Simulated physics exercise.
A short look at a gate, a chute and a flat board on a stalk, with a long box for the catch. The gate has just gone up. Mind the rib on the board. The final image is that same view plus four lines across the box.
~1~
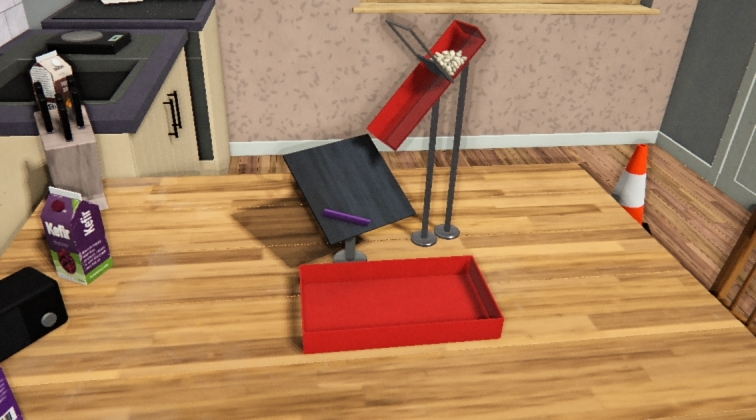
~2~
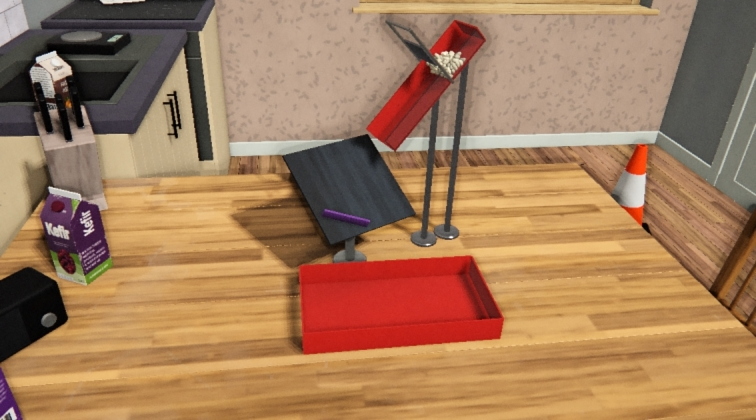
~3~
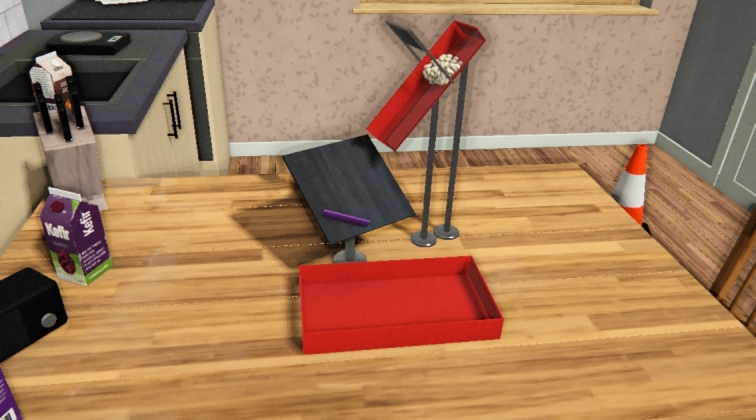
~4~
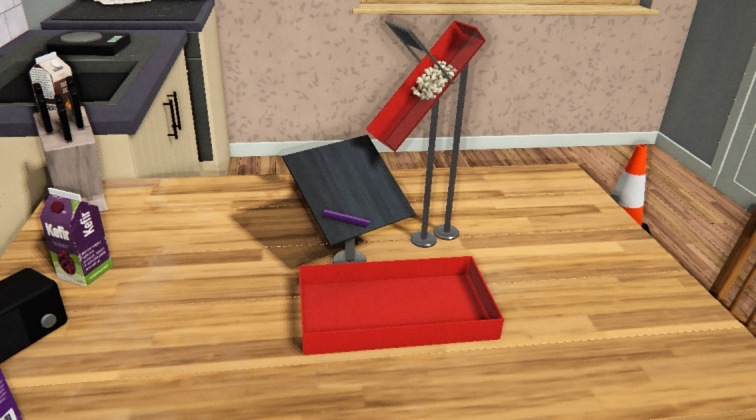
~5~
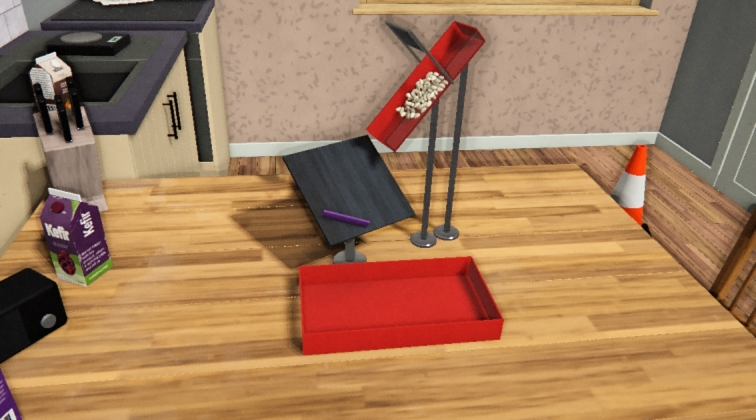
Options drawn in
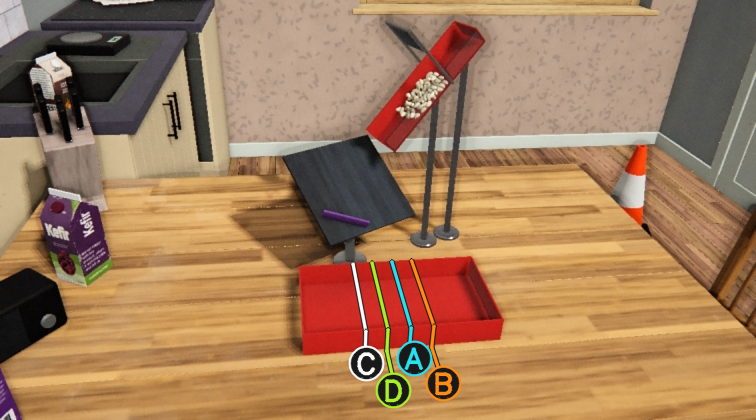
In this clip, a dark gate swings up on a sloping red chute, and a cluster of small white beans slides down and to the left along it, above a tilted black board with a purple rib and an empty red box.
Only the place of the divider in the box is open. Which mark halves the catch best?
Line A.
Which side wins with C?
More lands on the right.
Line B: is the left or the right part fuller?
The left side.
On the marked copy, line A crosses the front rim at (410, 326); line B crosses the front rim at (433, 325); line C crosses the front rim at (365, 330); line D crosses the front rim at (387, 328).
If A is chosen, of what is caught, about two thirds on the left of the divider, about a third on the right.
If B is chosen, of what is caught, all on the left of the divider, none on the right.
If C is chosen, of what is caught, a small part on the left of the divider, nearly all on the right.
If D is chosen, of what is caught, a small part on the left of the divider, nearly all on the right.
